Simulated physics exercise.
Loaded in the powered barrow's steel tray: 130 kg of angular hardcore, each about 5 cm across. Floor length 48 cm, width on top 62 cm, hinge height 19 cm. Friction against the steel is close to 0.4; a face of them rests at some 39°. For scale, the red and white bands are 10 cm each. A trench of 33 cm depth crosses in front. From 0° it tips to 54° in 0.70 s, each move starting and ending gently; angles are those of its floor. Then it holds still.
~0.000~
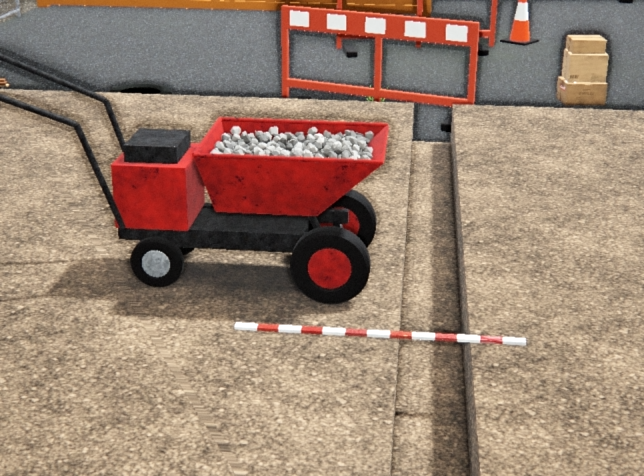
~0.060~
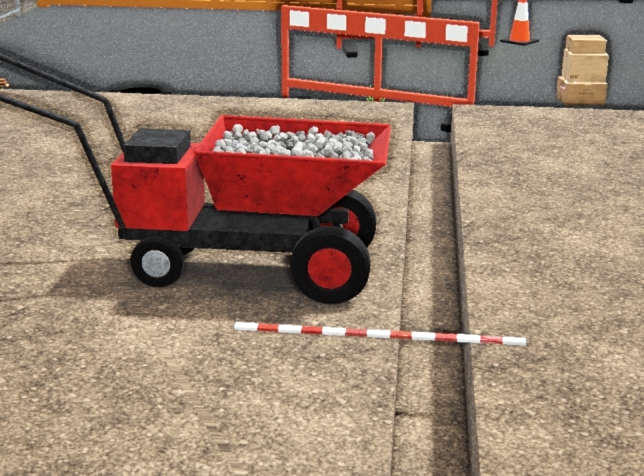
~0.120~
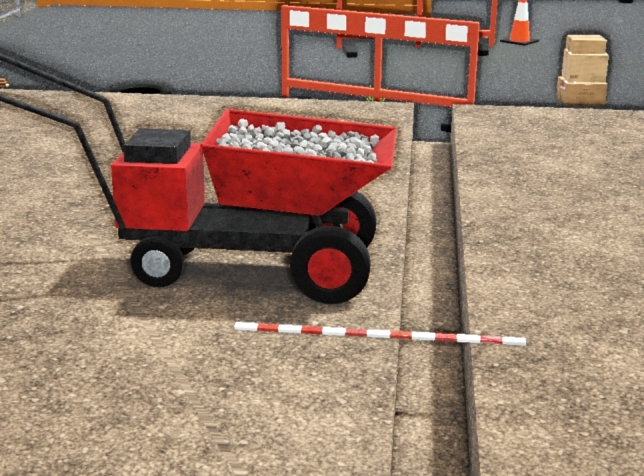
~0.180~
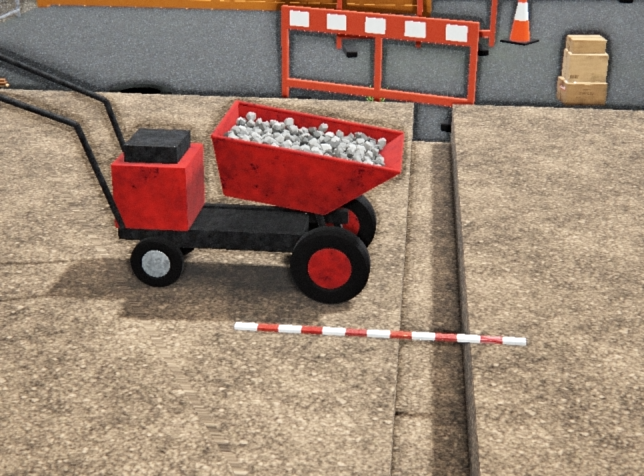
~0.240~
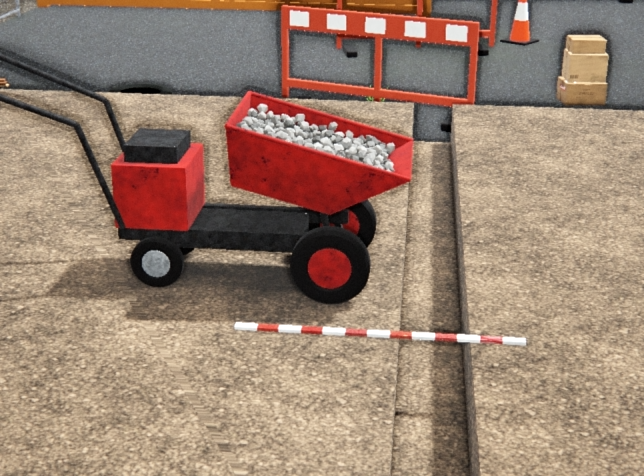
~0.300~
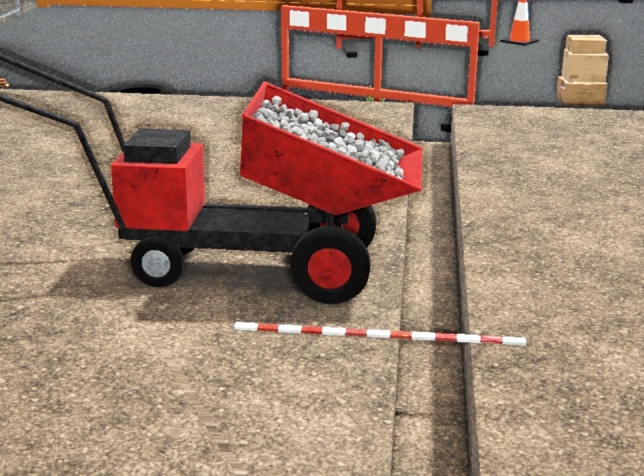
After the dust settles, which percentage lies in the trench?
About 13 per cent.
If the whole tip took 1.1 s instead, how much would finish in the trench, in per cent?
Then about 20 per cent.
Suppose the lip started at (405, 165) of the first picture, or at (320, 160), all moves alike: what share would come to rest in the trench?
First some 5, then 45 per cent.
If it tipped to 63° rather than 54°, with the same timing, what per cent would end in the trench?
In that case some 35 per cent.
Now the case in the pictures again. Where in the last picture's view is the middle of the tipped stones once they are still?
Near (494, 286).
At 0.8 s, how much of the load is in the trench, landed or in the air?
About 5 per cent by then.
After 0.5 s the floor is at 45°; 100 % in the tray; the foremost stones are at (432, 207).
After 0.8 s the floor is at 54°; 95 % in the tray, 3 % in the trench, 3 % past the trench; the foremost stones are at (491, 278).
After 1.1 s the floor is at 54°; 67 % in the tray, 3 % in the trench, 31 % past the trench; the foremost stones are at (555, 290).
After 3.1 s the floor is at 54°; 53 % in the tray, 13 % in the trench, 34 % past the trench; the foremost stones are at (605, 287).
